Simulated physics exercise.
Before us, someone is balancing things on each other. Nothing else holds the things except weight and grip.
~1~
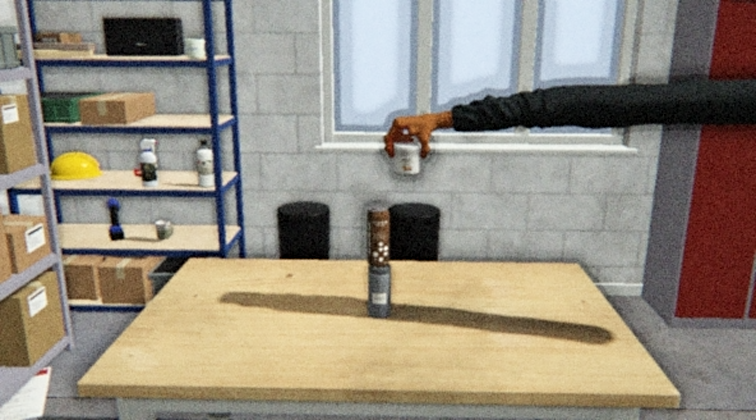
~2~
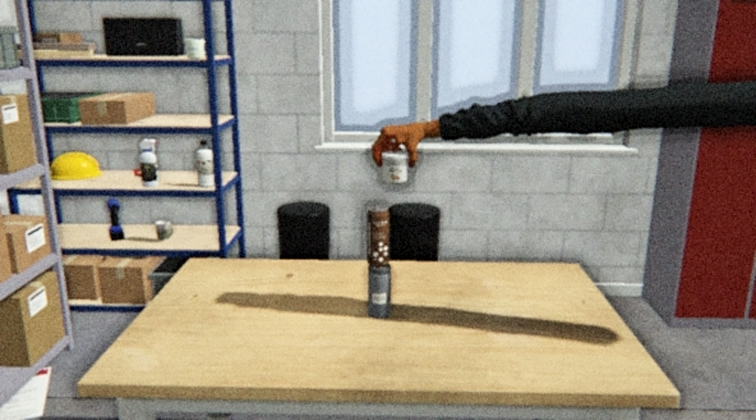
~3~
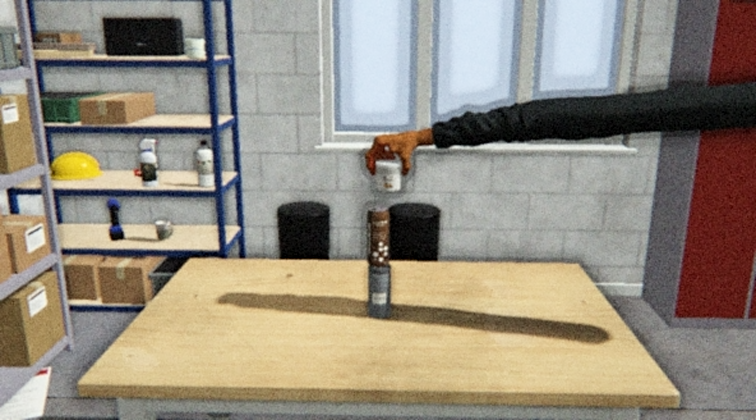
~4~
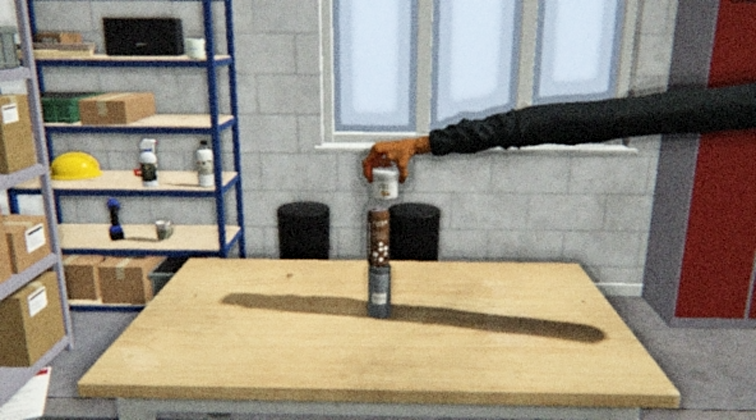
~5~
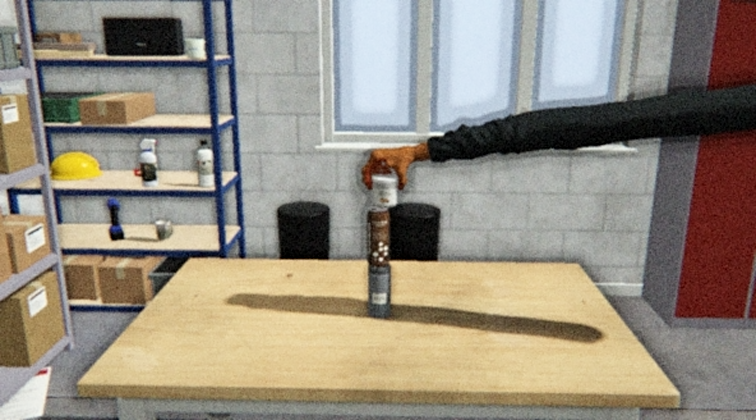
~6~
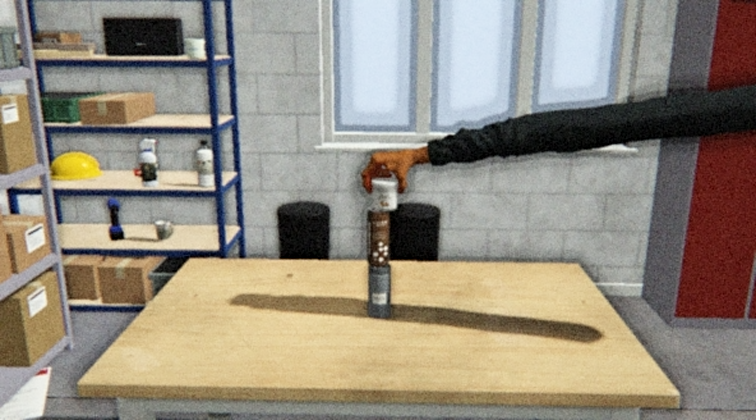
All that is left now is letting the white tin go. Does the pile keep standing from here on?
Yes, it keeps standing.
Then, 0.20 s past the last view, nothing moves.
Then, 0.40 s past the last view, white tin resting near (385, 195).
Finally, all 3 still in place. Final places as the last picture's camera would see them, white tin near (385, 195). The pile keeps its balance.
